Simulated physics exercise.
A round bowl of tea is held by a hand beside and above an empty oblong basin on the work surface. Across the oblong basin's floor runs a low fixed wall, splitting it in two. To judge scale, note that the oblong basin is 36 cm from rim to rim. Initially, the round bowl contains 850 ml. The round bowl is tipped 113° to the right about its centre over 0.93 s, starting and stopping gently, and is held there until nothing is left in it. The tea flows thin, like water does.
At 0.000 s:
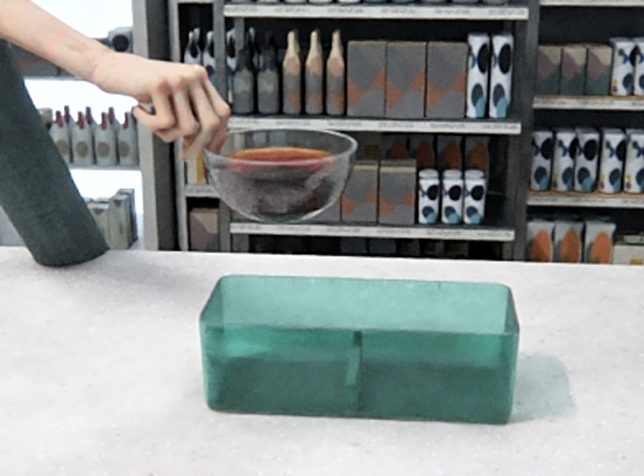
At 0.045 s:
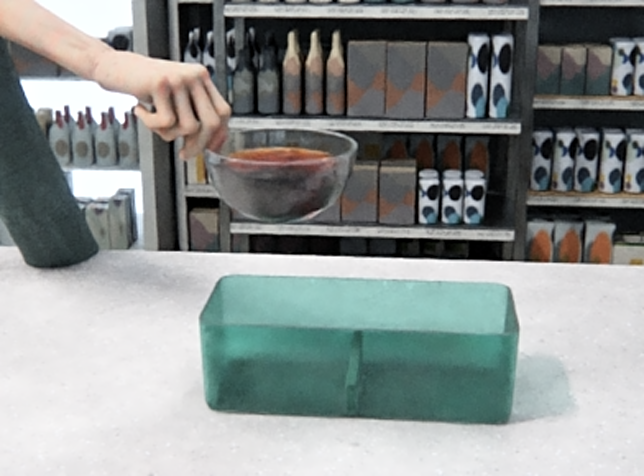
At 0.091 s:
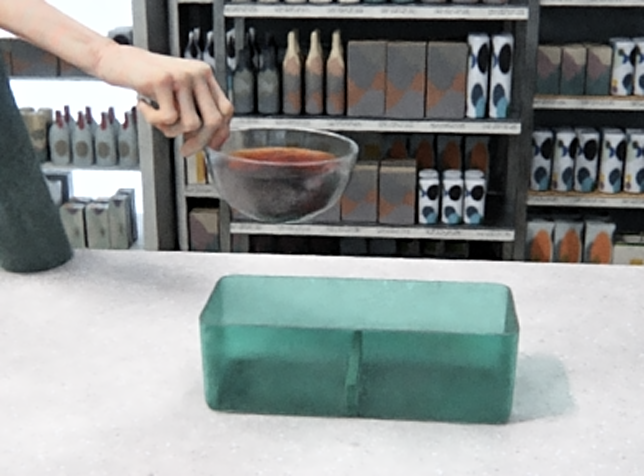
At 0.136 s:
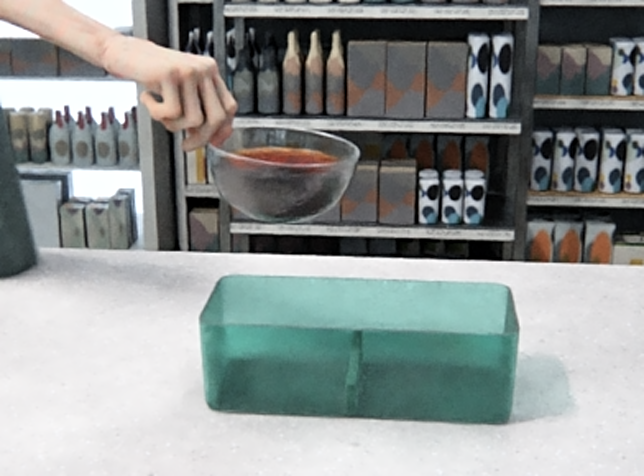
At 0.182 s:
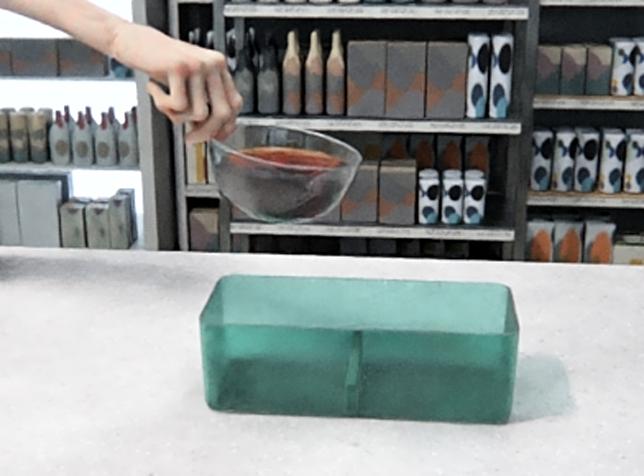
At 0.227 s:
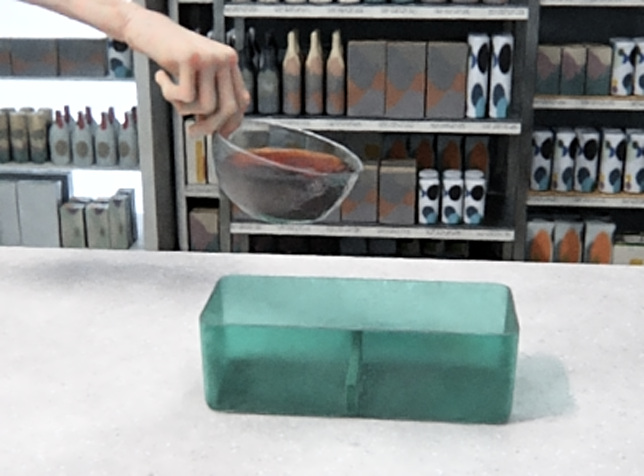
In a shop, a hand held a clear round bowl of reddish-brown tea above an empty green oblong basin with a divider, then gently tilted the bowl a little to the right.
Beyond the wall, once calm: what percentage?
79 out of 100.
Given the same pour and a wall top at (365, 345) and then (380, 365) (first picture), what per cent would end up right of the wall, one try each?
I'd say 80 percent on the first go, 60 percent on the next.
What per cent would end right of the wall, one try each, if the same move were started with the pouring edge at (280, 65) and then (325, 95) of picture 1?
About 40 %, then about 70 %.
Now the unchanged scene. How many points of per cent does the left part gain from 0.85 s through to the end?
I'd put it at some 3 percent.
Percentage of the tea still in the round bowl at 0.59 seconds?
Close to 34 percent of the liquid remains at that time.
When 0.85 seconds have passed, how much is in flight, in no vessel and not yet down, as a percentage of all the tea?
I'd put it at about 5 per cent of the liquid.
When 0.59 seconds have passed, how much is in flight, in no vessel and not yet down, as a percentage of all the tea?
Some 44 % is the figure.
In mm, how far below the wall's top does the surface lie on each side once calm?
On the left it's about 30 mm; on the right, about 12 mm.
Then, 0.59 s in, the tilt is 79° and 33 per cent is still to pour, 0 is left of the wall and 22 right of it.
Then, 0.85 s in, the tilt is 111° and 0 per cent is still to pour, 17 is left of the wall and 78 right of it.
Then, 1.13 s in, the tilt is 113° and 0 per cent is still to pour, 20 is left of the wall and 79 right of it.
Then, 1.43 s in, the tilt is 113° and 0 per cent is still to pour, 20 is left of the wall and 79 right of it.
Finally, 20 per cent lies left of the wall, 79 right of it and 1 outside.
